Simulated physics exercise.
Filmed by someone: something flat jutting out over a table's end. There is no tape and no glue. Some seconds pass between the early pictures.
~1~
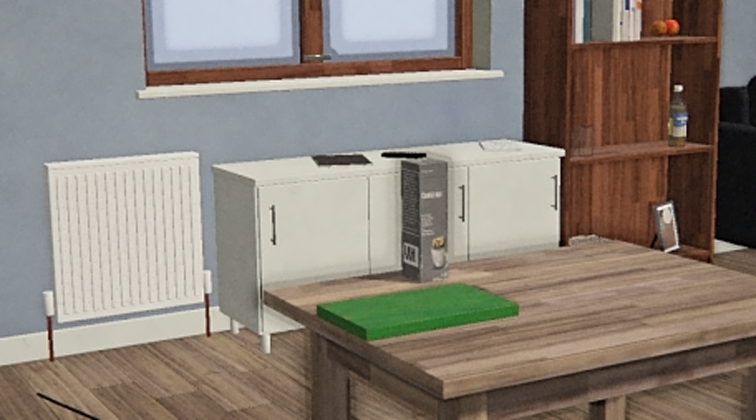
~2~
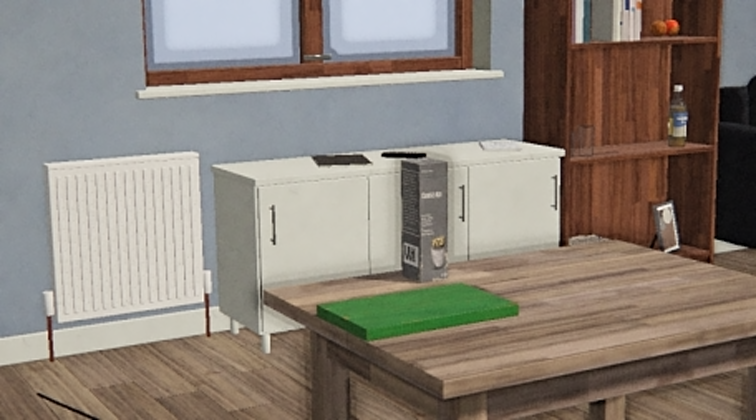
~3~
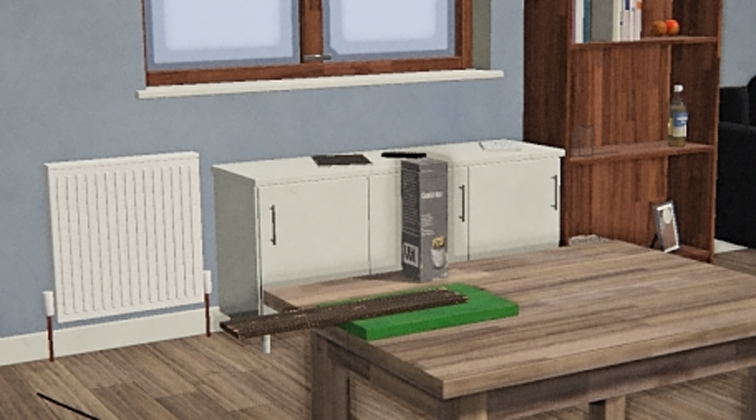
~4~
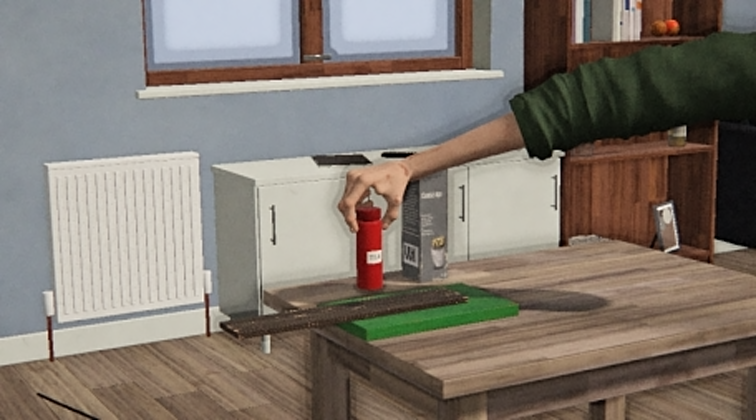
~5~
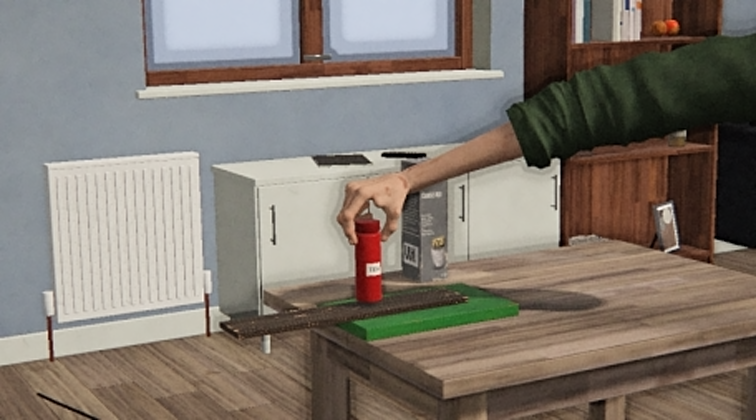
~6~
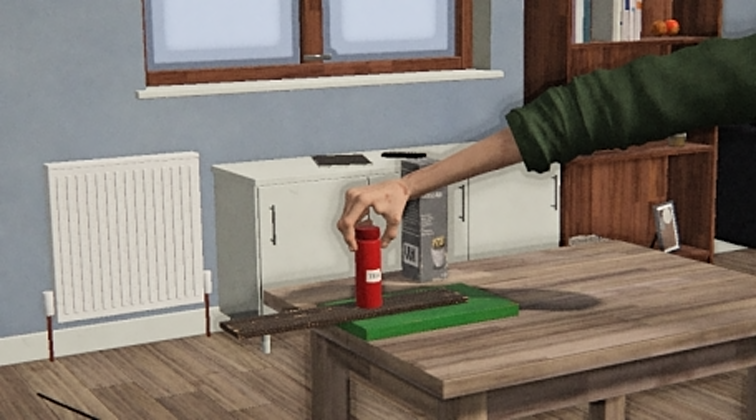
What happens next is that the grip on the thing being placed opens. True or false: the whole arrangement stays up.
True.
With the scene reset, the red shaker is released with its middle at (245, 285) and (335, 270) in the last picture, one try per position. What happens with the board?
The first time it drops; the second time it does not fall.
Then, 0.60 s past the last view, nothing moves.
Then, 1.40 s past the last view, things are still on the move.
Then, 2.30 s past the last view, as before.
Finally, all 4 still in place. Final places as the last picture's camera would see them, red shaker near (368, 267). The board holds.
